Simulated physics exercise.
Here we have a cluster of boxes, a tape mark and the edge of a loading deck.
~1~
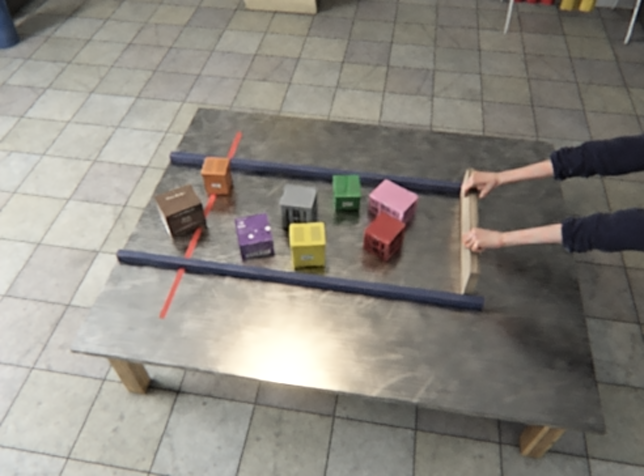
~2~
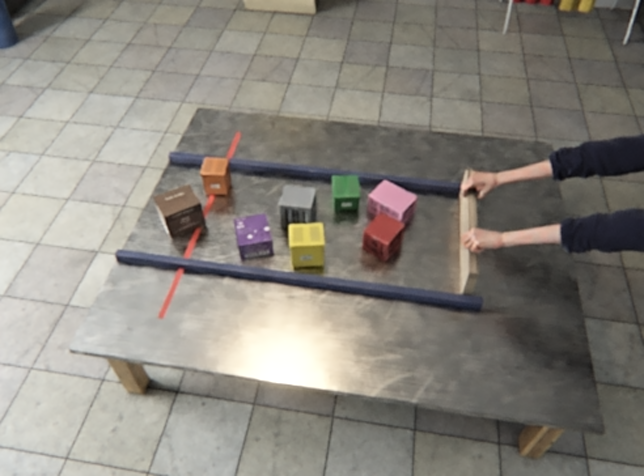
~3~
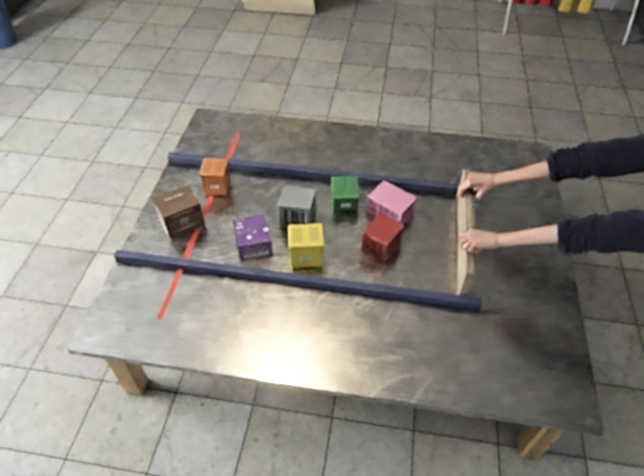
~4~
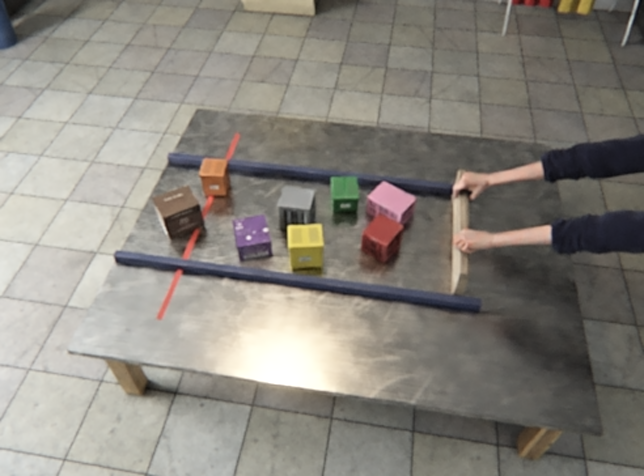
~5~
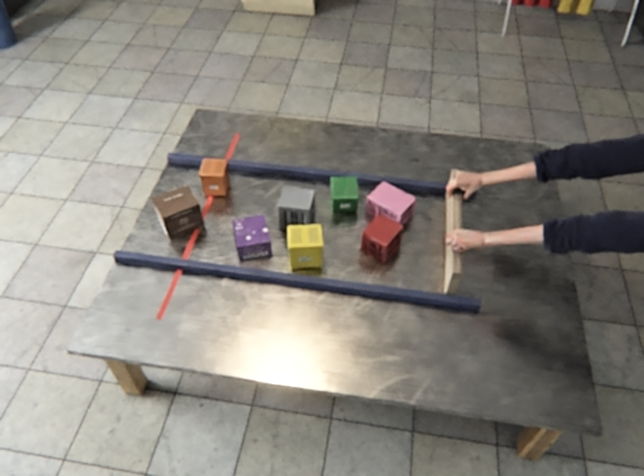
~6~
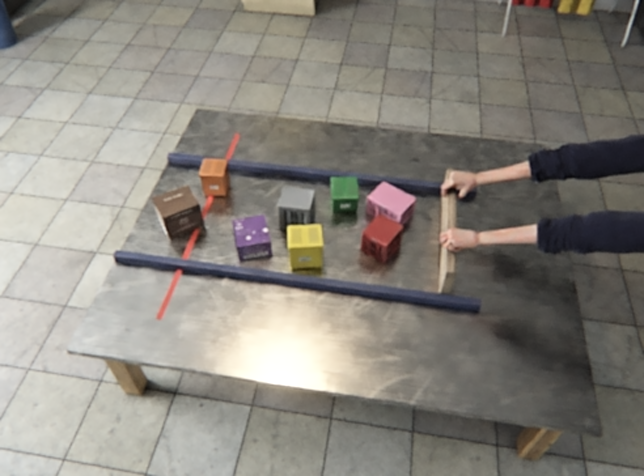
Wooden plank sliding slightly left between two dark rails, pushed by two hands, while coloured boxes sit still on a table.
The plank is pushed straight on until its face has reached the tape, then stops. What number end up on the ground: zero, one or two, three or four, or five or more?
Outcome: The number that fall off is one or two.
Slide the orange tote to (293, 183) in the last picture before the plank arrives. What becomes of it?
The orange tote falls.
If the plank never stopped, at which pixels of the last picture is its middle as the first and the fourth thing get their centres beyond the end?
Its middle is around (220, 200) and later (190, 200).
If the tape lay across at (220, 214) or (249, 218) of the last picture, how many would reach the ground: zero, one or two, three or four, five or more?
For each place: Not one; not one.
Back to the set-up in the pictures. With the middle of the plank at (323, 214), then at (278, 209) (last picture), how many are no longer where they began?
The counts are 6 and 7.
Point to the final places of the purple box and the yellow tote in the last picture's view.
The purple box stops around (143, 239); the yellow tote around (172, 238).
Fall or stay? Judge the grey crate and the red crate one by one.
The grey crate holds on, the red crate stays on.
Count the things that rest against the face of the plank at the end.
3 of them.
Soon after, none off yet; brown box at rest near (179, 212); orange tote at rest near (215, 178); purple box at rest near (252, 237).
After that, none off yet; brown box at rest near (179, 212); orange tote at rest near (215, 178); purple box displaced about its own width near (224, 242).
And then, none off yet; brown box displaced a little near (159, 213); orange tote displaced about its own width near (181, 174); purple box displaced well along near (184, 242).
In the end, the number that fall off is one or two; gone, orange tote and brown box.
